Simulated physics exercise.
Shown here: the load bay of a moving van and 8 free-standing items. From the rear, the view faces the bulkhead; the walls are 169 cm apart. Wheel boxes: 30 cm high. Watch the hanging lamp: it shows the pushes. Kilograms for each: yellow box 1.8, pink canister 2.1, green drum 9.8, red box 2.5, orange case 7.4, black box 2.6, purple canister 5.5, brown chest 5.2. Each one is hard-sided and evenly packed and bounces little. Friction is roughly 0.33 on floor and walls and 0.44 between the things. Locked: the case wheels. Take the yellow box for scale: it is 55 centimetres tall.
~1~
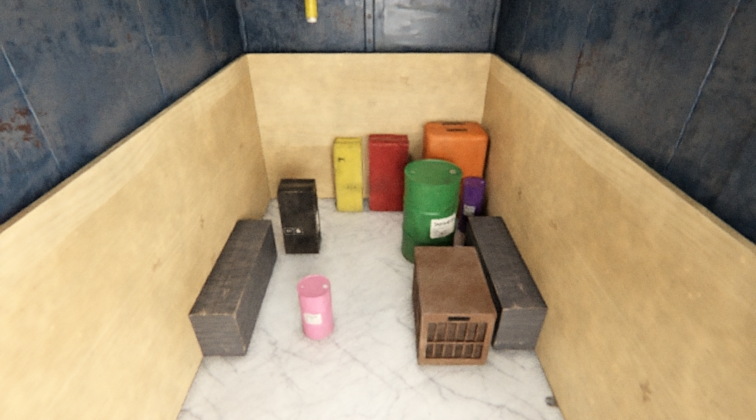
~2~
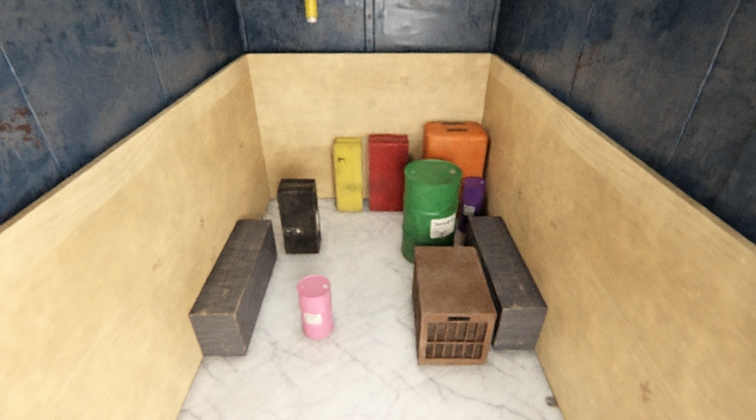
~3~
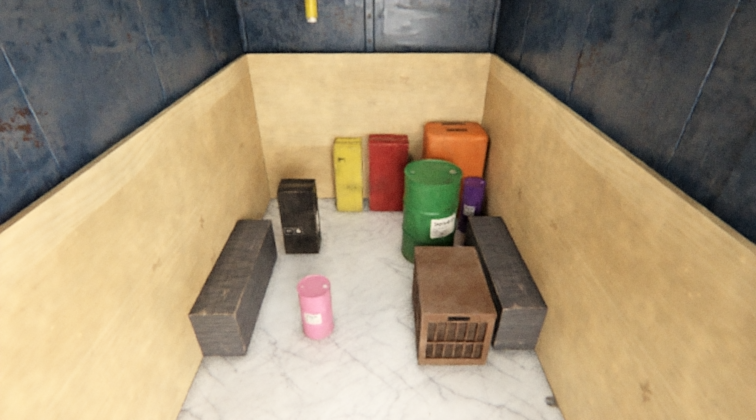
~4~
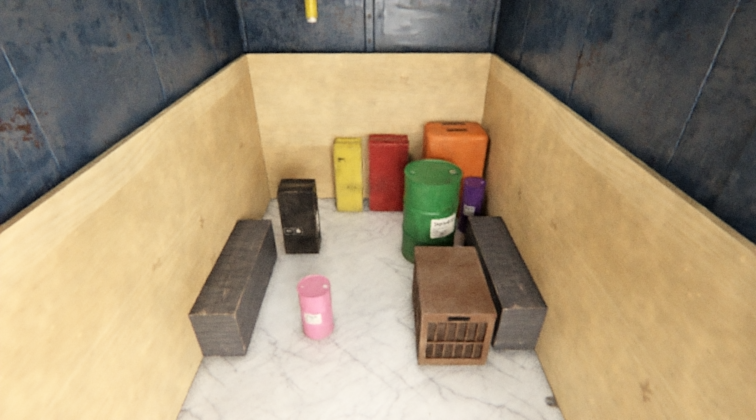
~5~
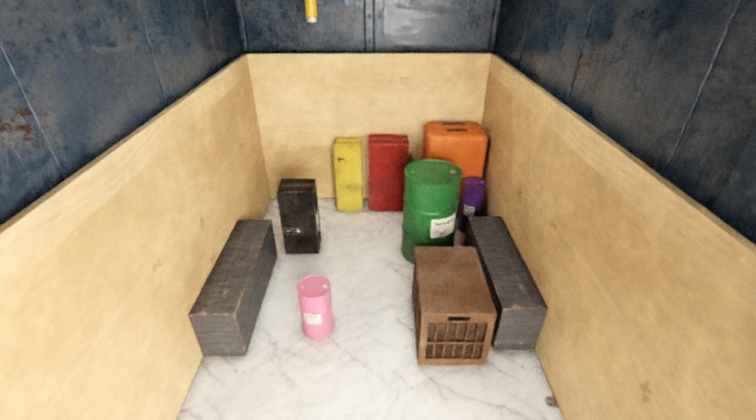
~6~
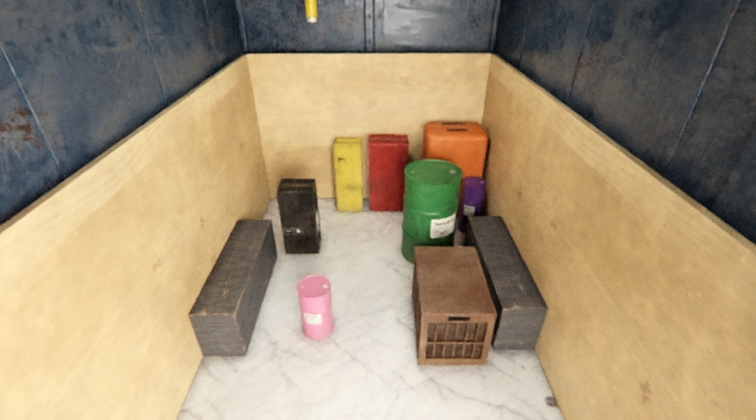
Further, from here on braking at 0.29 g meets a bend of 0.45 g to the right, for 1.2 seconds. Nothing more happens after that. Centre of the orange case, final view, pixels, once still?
Roughly (453, 169).
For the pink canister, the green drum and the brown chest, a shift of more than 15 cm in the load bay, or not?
Pink canister: Is displaced; green drum: Is displaced; brown chest: Remains in place.
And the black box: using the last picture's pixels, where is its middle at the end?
Roughly pixel (411, 189).
Then, 0.60 s on from there, load feels 0.29 g forwards, 0.45 g right; orange case moved 4 cm near (454, 170); black box moved 17 cm; pink canister moved 16 cm.
Then, 0.90 s on from there, load feels 0.29 g forwards, 0.45 g right; orange case moved 6 cm near (453, 169); black box moved 51 cm; pink canister moved 50 cm.
In the end, not toppled but over 15 cm from the start, yellow box, pink canister, green drum and black box; the other 4 under 15 cm from the start. In the last view, orange case near (453, 169).
